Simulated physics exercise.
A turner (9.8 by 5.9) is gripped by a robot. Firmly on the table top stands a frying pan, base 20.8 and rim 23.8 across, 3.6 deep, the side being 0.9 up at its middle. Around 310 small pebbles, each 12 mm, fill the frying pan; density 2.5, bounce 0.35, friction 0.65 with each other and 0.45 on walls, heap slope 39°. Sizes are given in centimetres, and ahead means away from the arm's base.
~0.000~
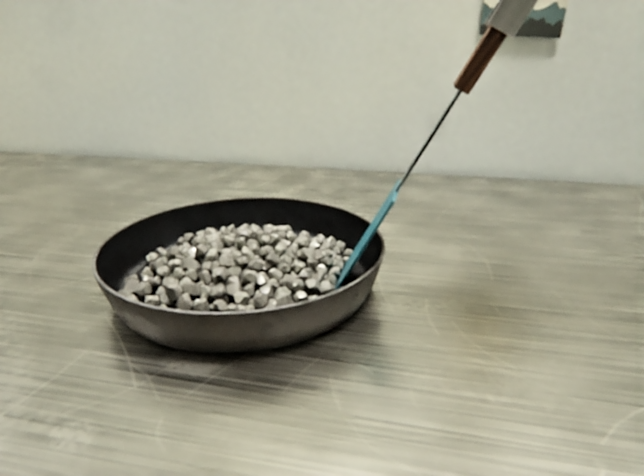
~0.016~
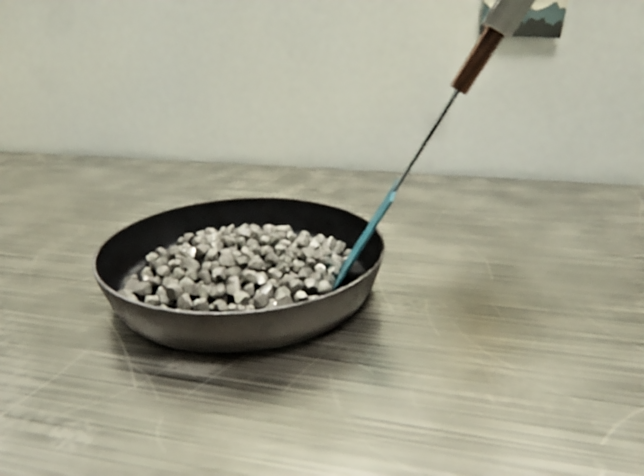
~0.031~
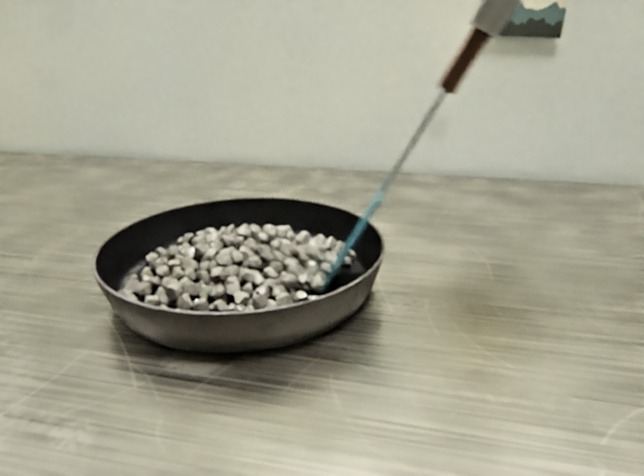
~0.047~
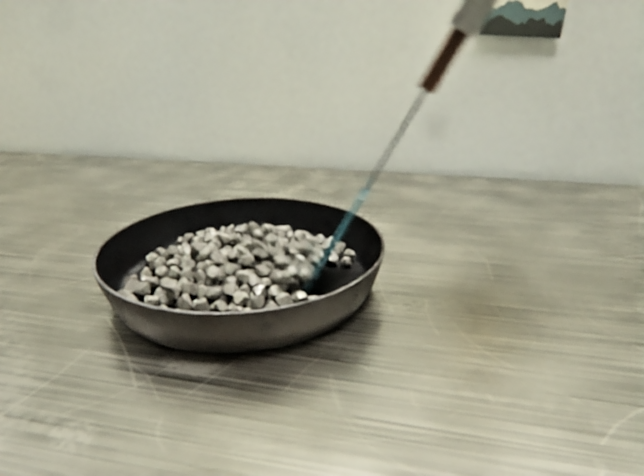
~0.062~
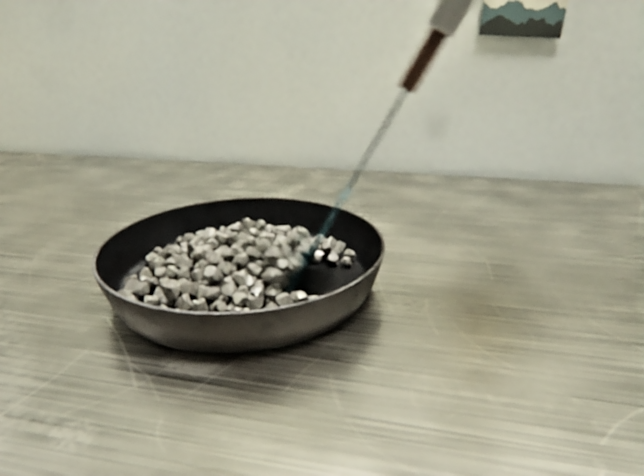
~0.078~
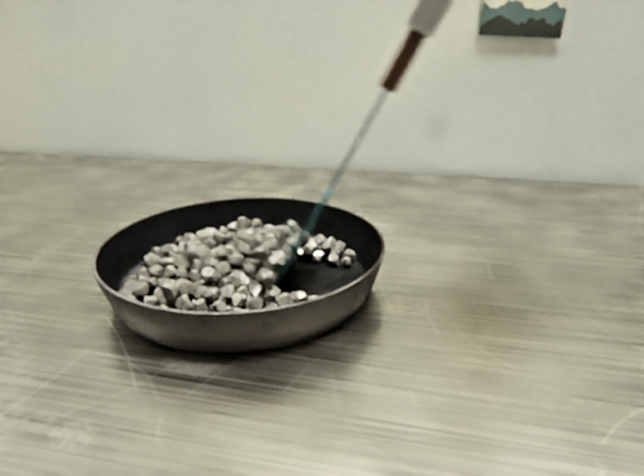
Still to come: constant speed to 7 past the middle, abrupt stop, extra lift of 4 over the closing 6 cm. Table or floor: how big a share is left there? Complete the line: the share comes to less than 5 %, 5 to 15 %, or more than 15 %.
The share comes to 5 to 15 %.
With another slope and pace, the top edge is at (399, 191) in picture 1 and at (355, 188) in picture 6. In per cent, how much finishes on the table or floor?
Around 5 per cent finishes there.
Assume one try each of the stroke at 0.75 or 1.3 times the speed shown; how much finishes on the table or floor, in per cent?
Some 5 per cent, then some 15 per cent, on the table or floor.
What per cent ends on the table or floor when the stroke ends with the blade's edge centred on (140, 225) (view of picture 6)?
Around 20 percent.
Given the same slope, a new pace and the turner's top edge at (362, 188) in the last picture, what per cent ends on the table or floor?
That share would be some 0 percent.
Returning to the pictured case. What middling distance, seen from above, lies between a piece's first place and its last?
Around 3 cm, measured level.
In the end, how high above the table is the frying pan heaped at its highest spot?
Height at the end: Around 4.0 cm.
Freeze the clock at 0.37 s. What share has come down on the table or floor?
It comes to some 10 in a hundred.
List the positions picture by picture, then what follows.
Turner top edge at (397, 190), sloping 62°; upper third of the load around (255, 262), from x 125 to 350, top at y 230; 314 in the frying pan, in the first frame.
Turner top edge at (395, 190), sloping 62°; upper third of the load around (255, 262), from x 125 to 350, top at y 230, in the second frame.
Turner top edge at (384, 189), sloping 62°; upper third of the load around (260, 259), from x 125 to 350, top at y 230, in the third frame.
Turner top edge at (367, 188), sloping 62°; upper third of the load around (255, 255), from x 125 to 350, top at y 230, in the fourth frame.
Turner top edge at (349, 187), sloping 62°; upper third of the load around (253, 254), from x 125 to 350, top at y 225, in the fifth frame.
Turner top edge at (332, 186), sloping 62°; upper third of the load around (246, 251), from x 125 to 350, top at y 220; 314 in the frying pan, in the sixth frame.
After 0.12 s, sloping 62°, highest piece 5 above the table; 314 in the frying pan.
After 0.15 s, sloping 62°, highest piece 6 above the table; 314 in the frying pan.
After 0.37 s, sloping 62°, highest piece 4 above the table; 283 in the frying pan, 31 on the table or floor.
After 1.42 s, sloping 62°, highest piece 4 above the table; 283 in the frying pan, 31 on the table or floor.
At rest, 283 in the frying pan, 31 on the table or floor. That is 10 % on the table or floor.
